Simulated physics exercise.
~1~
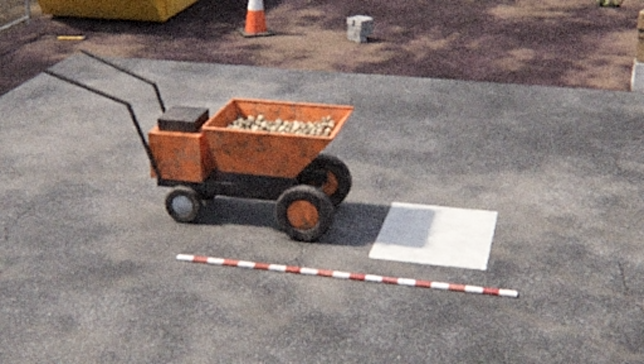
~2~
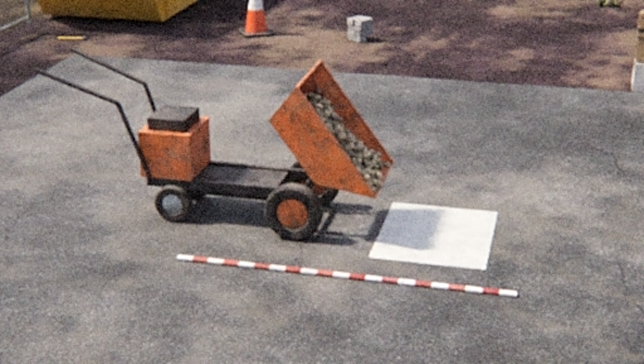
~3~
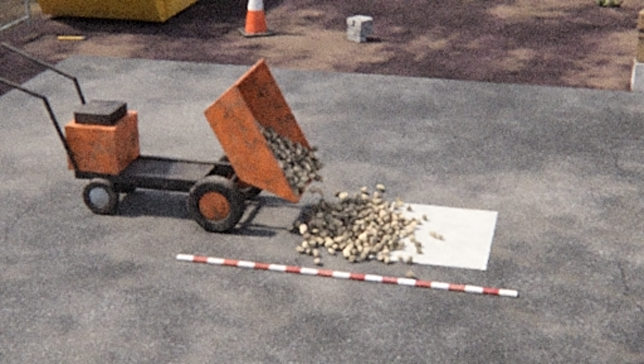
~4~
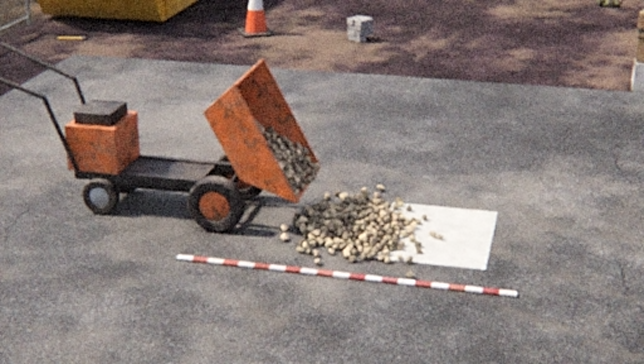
An orange powered barrow with black handles stands on grey paving, its tray full of pale stones, seen from above and to the side. A white sheet lies flat ahead of it on the right, with a red and white staff in front and a traffic cone and grey block behind. The barrow's tray tips steeply forward towards the sheet. The machine draws back to the left as stones spill out in a heap. Finally the tray stays raised with many stones still inside, while most of the spilled ones rest short of the sheet and some lie on it.
